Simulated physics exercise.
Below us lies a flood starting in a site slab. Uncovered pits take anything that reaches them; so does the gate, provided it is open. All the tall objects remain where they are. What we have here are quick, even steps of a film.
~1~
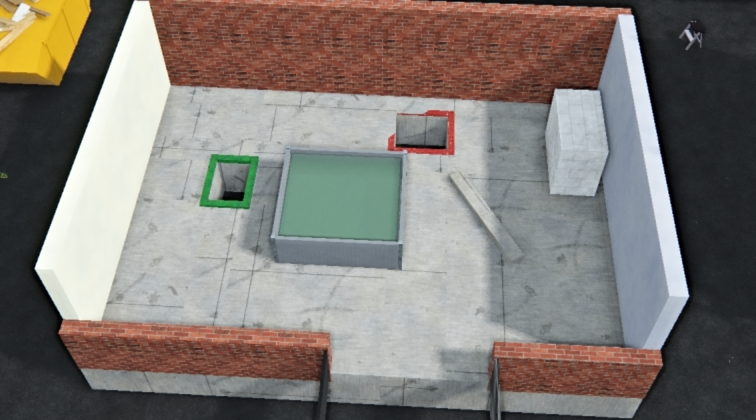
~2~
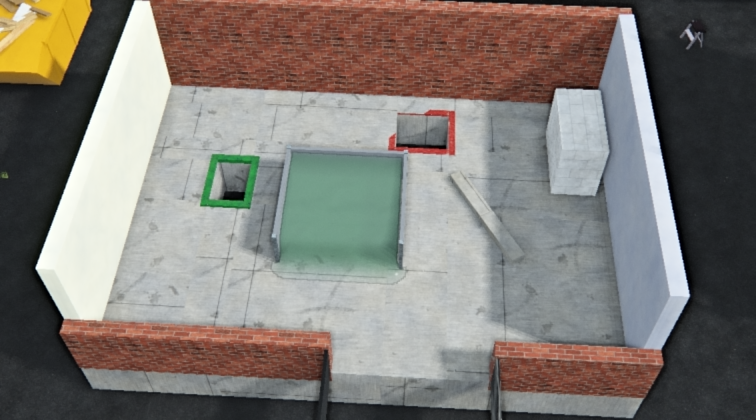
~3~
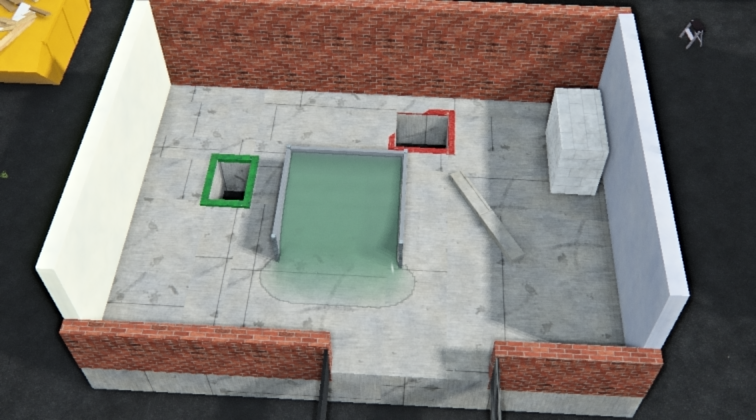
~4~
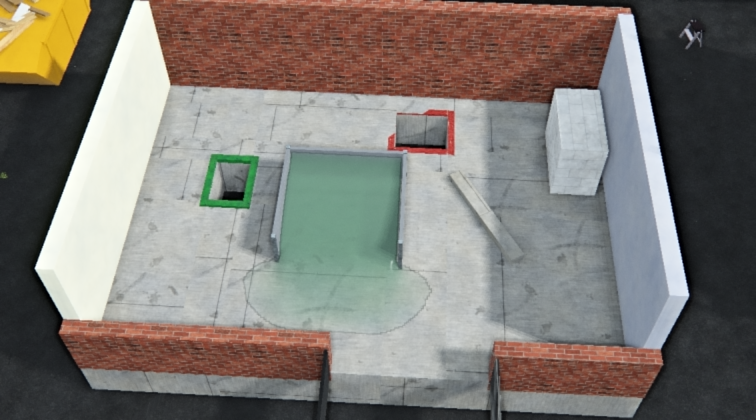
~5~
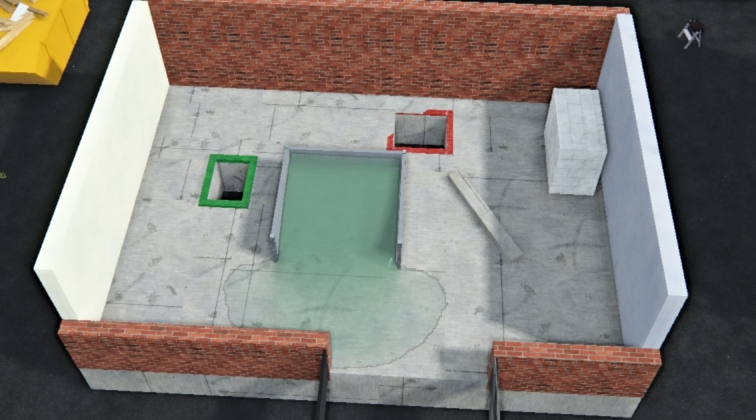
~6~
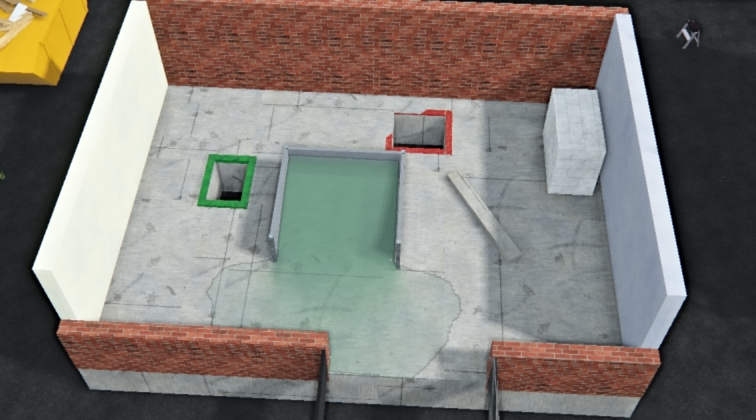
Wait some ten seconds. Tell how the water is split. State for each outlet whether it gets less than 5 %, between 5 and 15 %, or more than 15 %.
Outcome. The gate gets more than 15 %. The red pit gets less than 5 %. The green pit gets less than 5 %.
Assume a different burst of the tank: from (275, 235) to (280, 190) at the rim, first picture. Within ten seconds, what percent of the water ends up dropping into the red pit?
Roughly 6 per cent goes to the red pit.
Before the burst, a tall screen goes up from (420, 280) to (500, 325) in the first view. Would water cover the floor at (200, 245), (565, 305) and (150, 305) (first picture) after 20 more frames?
In that order, I'd expect them to be reached by the flood, kept clear of the flood and reached by the flood.
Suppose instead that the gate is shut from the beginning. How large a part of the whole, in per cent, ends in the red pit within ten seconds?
Red 8 %.
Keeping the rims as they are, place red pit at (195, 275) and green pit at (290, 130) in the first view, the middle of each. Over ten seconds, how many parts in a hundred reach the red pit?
Share, red pit, approx.: 15 in a hundred.
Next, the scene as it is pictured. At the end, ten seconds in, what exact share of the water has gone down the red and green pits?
Around 2 percent for the first, around 0 percent for the second.
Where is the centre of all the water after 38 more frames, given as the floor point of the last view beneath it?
Close to pixel (267, 254).
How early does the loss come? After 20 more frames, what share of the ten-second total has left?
Estimate: 65 %.
A moment on, water covers 20 % of the floor; the gate 9 %, the red pit 0 %, the green pit 0 %.
Next, water covers 20 % of the floor; the gate 24 %, the red pit 0 %, the green pit 0 %.
Then, water covers 30 % of the floor; the gate 39 %, the red pit 0 %, the green pit 0 %.
Later, water covers 50 % of the floor; the gate 50 %, the red pit 0 %, the green pit 1 %.
In the end, water covers 65 % of the floor; the gate 56 %, the red pit 1 %, the green pit 1 %.
